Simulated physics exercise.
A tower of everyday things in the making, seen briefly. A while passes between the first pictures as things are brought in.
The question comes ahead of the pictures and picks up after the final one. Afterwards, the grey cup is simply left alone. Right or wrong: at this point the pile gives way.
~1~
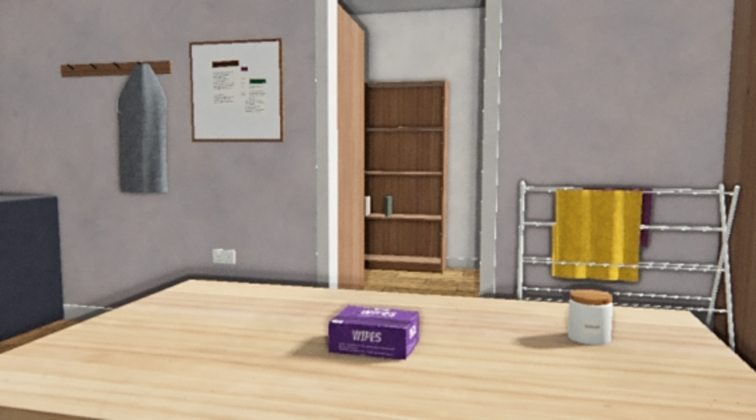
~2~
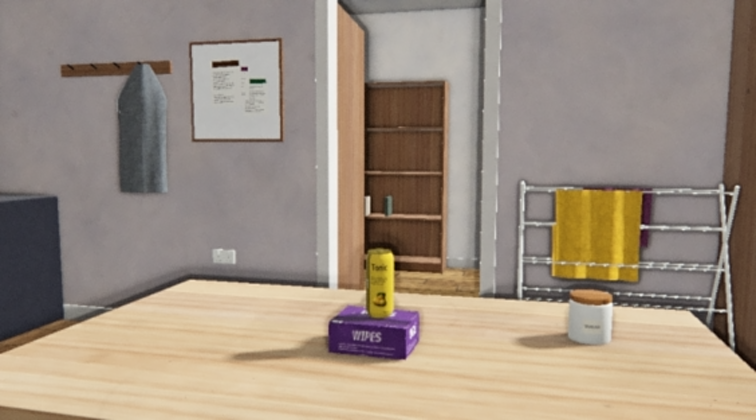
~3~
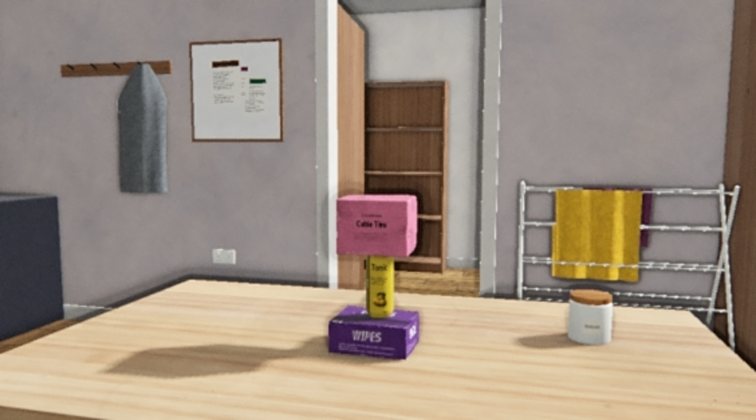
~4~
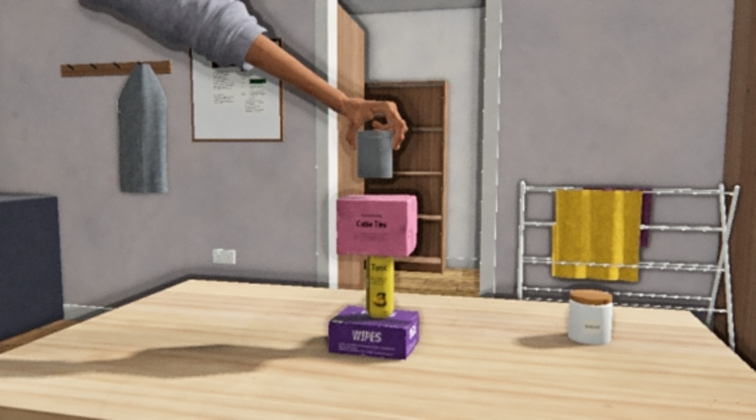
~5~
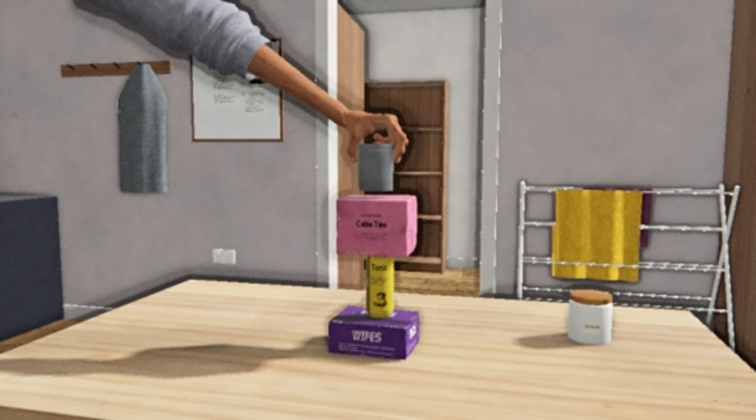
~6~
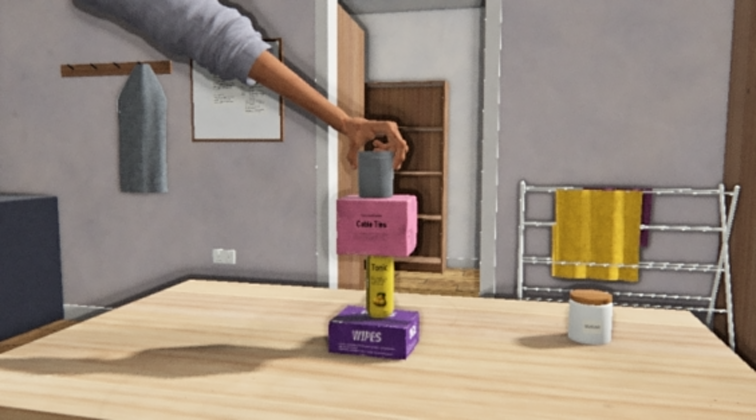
Wrong, it holds.
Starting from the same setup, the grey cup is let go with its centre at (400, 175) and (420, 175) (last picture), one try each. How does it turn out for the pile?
Result of try one: The pile remains stable; result of try two: The pile tips over.
Then, 0.60 s after the last picture, things are still on the move.
Then, 1.50 s after the last picture, nothing has stirred.
Then, 2.40 s after the last picture, grey cup resting near (376, 175).
At rest, all 5 in place. Seen from the same camera at the end, grey cup near (376, 175). The pile holds.
